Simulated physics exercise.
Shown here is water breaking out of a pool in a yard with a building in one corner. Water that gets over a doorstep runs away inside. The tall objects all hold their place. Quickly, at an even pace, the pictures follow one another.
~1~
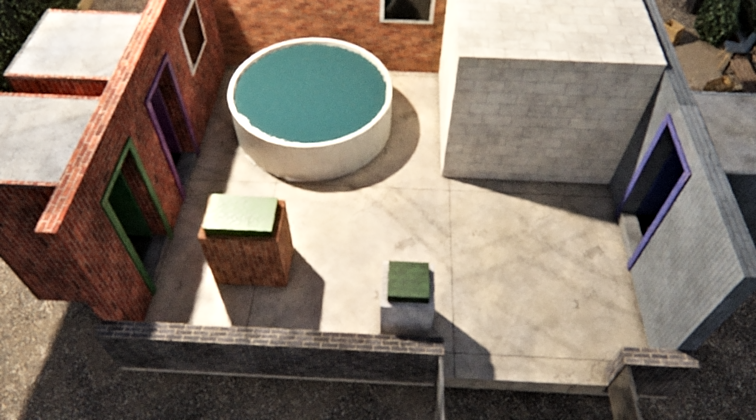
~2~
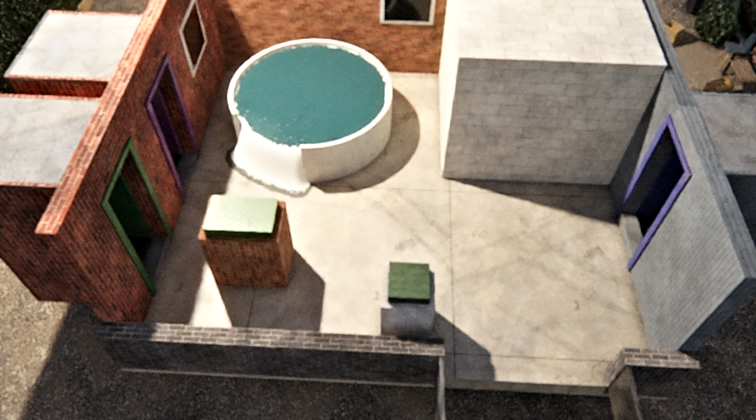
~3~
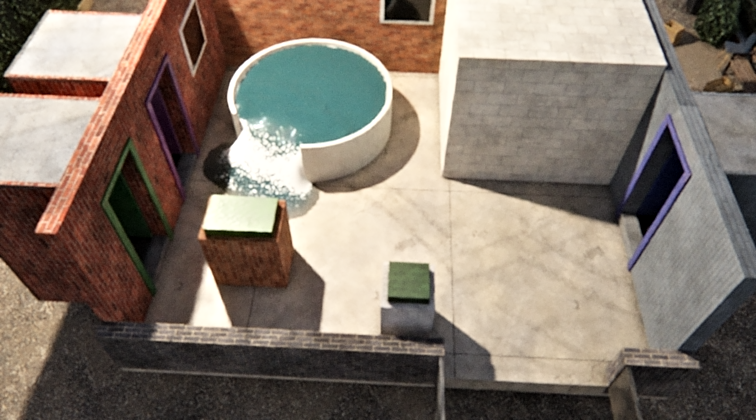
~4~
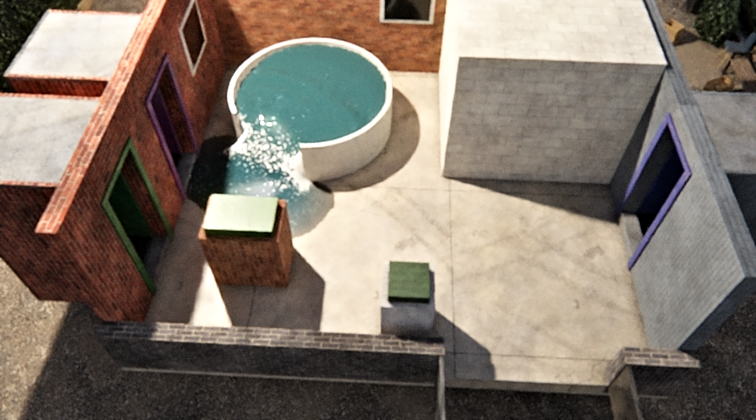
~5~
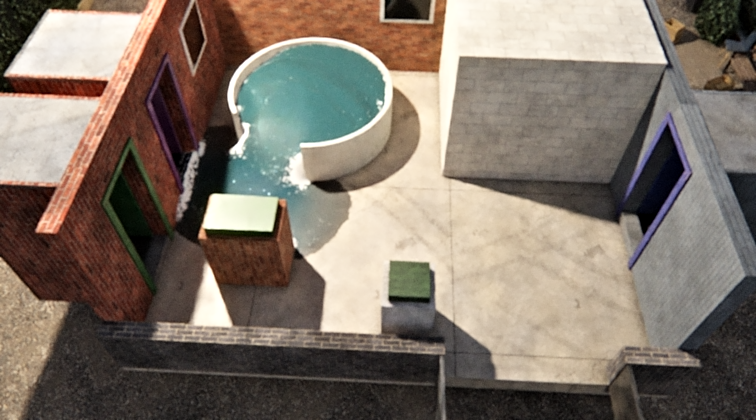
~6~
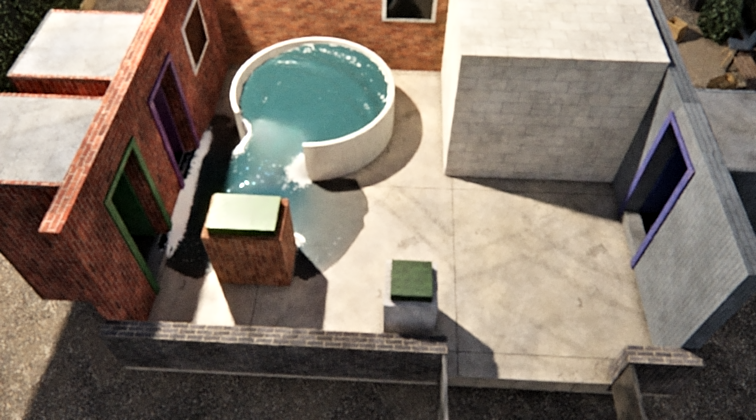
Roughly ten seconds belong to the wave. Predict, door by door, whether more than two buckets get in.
The green door passes two; the purple door passes two; the blue door does not pass two.
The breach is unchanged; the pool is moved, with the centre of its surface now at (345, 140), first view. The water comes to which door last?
The blue one.
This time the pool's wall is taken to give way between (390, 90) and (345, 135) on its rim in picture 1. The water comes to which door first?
It would be the door marked blue.
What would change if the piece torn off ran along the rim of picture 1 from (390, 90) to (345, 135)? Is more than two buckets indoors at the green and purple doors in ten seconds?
To my mind the green door falls short, and the purple door falls short.
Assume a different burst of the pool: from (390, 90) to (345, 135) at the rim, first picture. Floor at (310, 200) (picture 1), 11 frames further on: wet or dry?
There: Free of water.
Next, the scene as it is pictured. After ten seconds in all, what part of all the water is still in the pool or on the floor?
About 80 per cent.
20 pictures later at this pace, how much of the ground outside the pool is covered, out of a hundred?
I reckon around 80 %.
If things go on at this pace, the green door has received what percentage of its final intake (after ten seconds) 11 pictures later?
Roughly 50 per cent.
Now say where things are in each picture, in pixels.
Still water in the round tank at (311, 91), in the first frame.
Water pours out at (266, 159) and has run to (303, 193), in the second frame.
The front is at (300, 212), out from the gap at (266, 161), in the third frame.
Water pours out at (266, 161) and has run to (304, 229), in the fourth frame.
The front is at (313, 248), out from the gap at (267, 161), in the fifth frame.
Water pours out at (269, 160) and has run to (168, 260), in the sixth frame.
A moment on, water covers 25 % of the floor; the green door over two buckets in, the purple door over two buckets in, the blue door not reached.
Next, water covers 45 % of the floor; the green door far over two buckets in, the purple door far over two buckets in, the blue door not reached.
Then, water covers 80 % of the floor; the green door far over two buckets in, the purple door far over two buckets in, the blue door not reached.
Later, water covers 95 % of the floor; the green door far over two buckets in, the purple door far over two buckets in, the blue door wet at the sill, nothing in.
In the end, water covers 100 % of the floor; the green door far over two buckets in, the purple door far over two buckets in, the blue door under two buckets in.
